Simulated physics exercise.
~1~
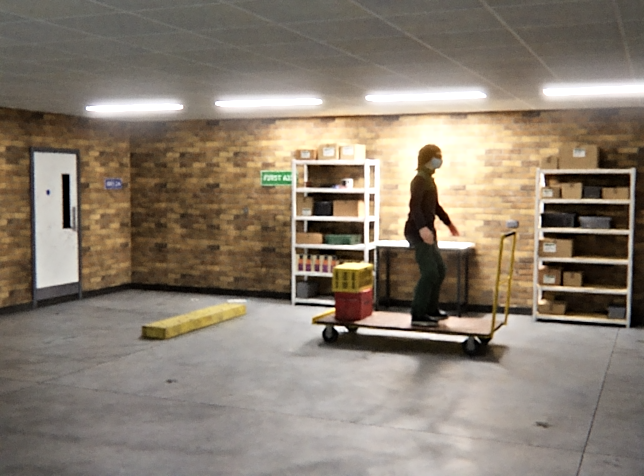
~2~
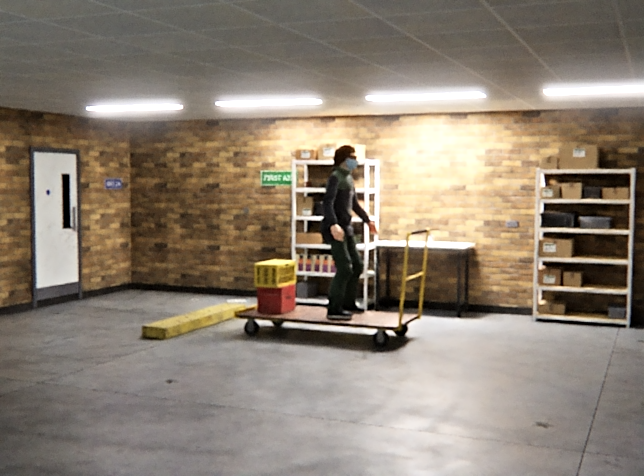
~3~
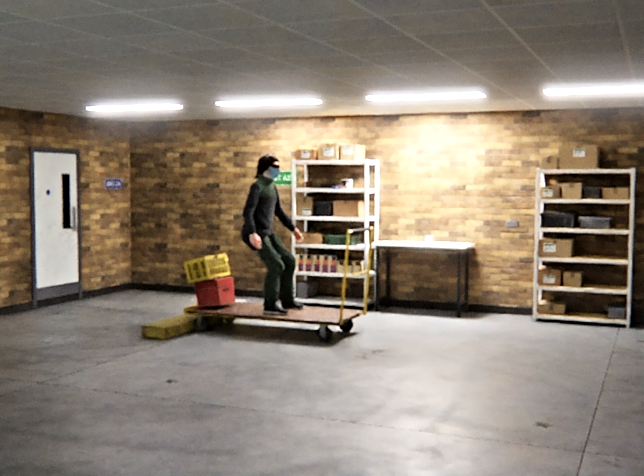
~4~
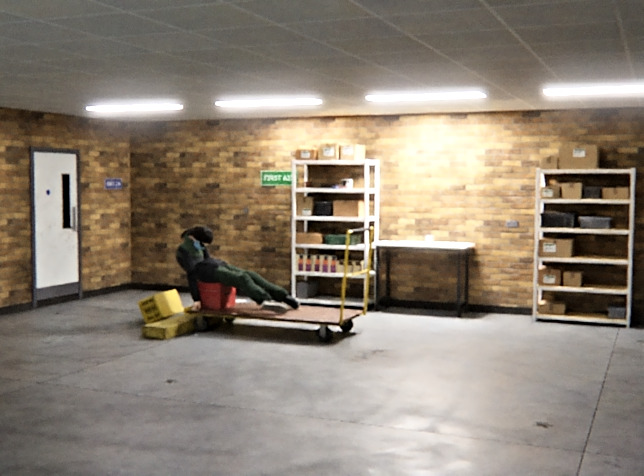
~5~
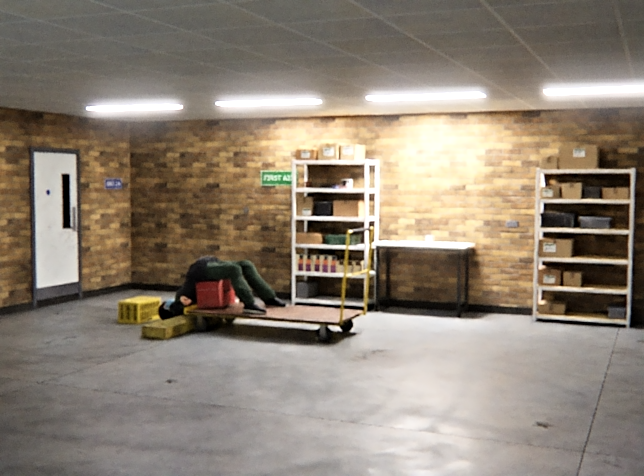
A trolley rolls left into a yellow kerb, toppling its rider backward and spilling the yellow crate.
